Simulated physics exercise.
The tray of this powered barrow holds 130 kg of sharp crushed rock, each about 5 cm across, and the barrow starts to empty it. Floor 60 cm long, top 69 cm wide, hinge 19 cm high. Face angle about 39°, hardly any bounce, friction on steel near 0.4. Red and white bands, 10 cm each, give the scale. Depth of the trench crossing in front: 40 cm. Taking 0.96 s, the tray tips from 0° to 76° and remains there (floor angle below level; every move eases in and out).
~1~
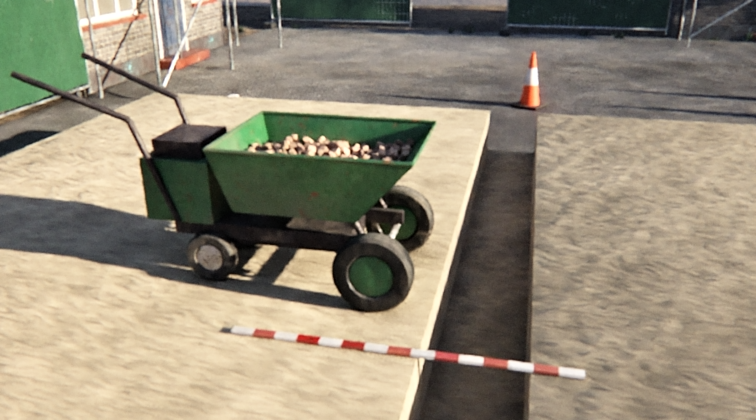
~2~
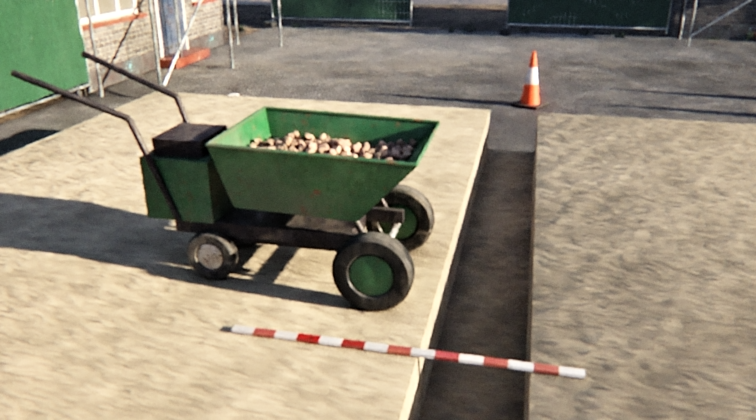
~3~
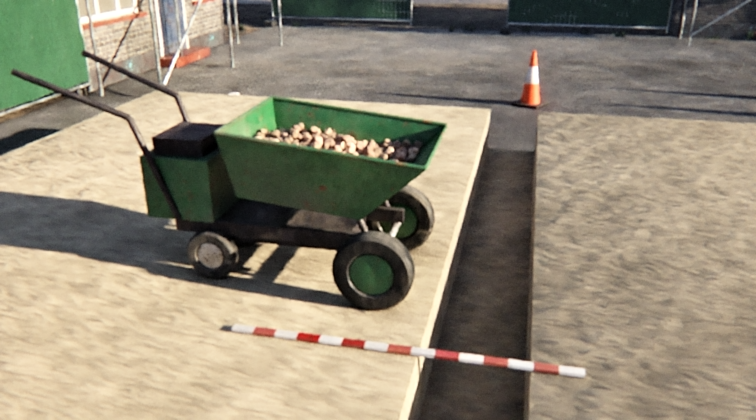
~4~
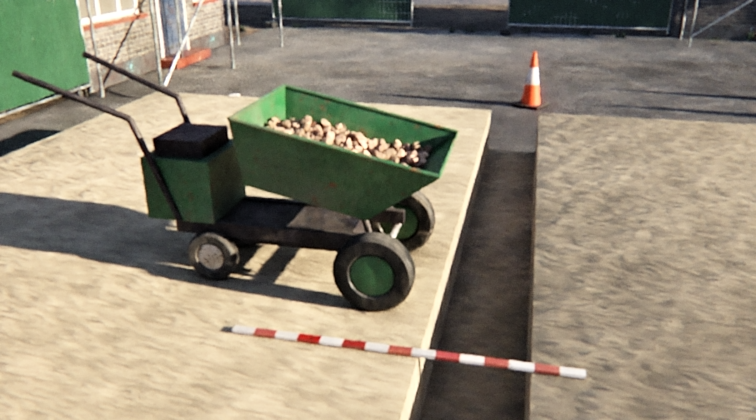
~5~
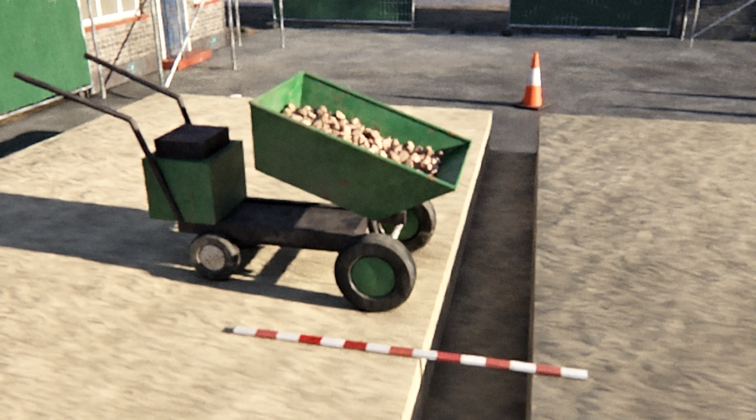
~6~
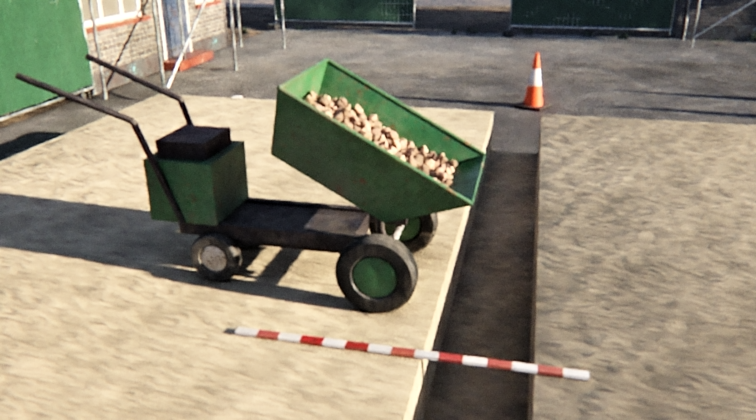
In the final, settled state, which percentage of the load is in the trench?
52 per cent is in the trench.
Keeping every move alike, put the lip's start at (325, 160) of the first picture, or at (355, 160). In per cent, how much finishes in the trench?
Around 100 and then 100 percent.
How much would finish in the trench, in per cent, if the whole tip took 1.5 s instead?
My guess is near 60 percent.
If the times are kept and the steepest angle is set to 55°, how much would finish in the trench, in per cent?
Share in trench: Approx. 10%.
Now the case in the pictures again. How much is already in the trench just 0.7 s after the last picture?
Around 15 per cent of it.
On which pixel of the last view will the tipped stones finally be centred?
The resting stones are centred at roughly (528, 335).
Then, 0.3 s after the last picture the floor is at 64°, 100 % in the tray; the foremost stones are at (494, 249).
Then, 0.7 s after the last picture the floor is at 76°, 68 % in the tray, 14 % in the trench, 18 % past the trench; the foremost stones are at (587, 300).
Then, 1.0 s after the last picture the floor is at 76°, 19 % in the tray, 31 % in the trench, 50 % past the trench; the foremost stones are at (708, 324).
Then, 3.0 s after the last picture the floor is at 76°, 0 % in the tray, 52 % in the trench, 48 % past the trench; the foremost stones are at (756, 333).
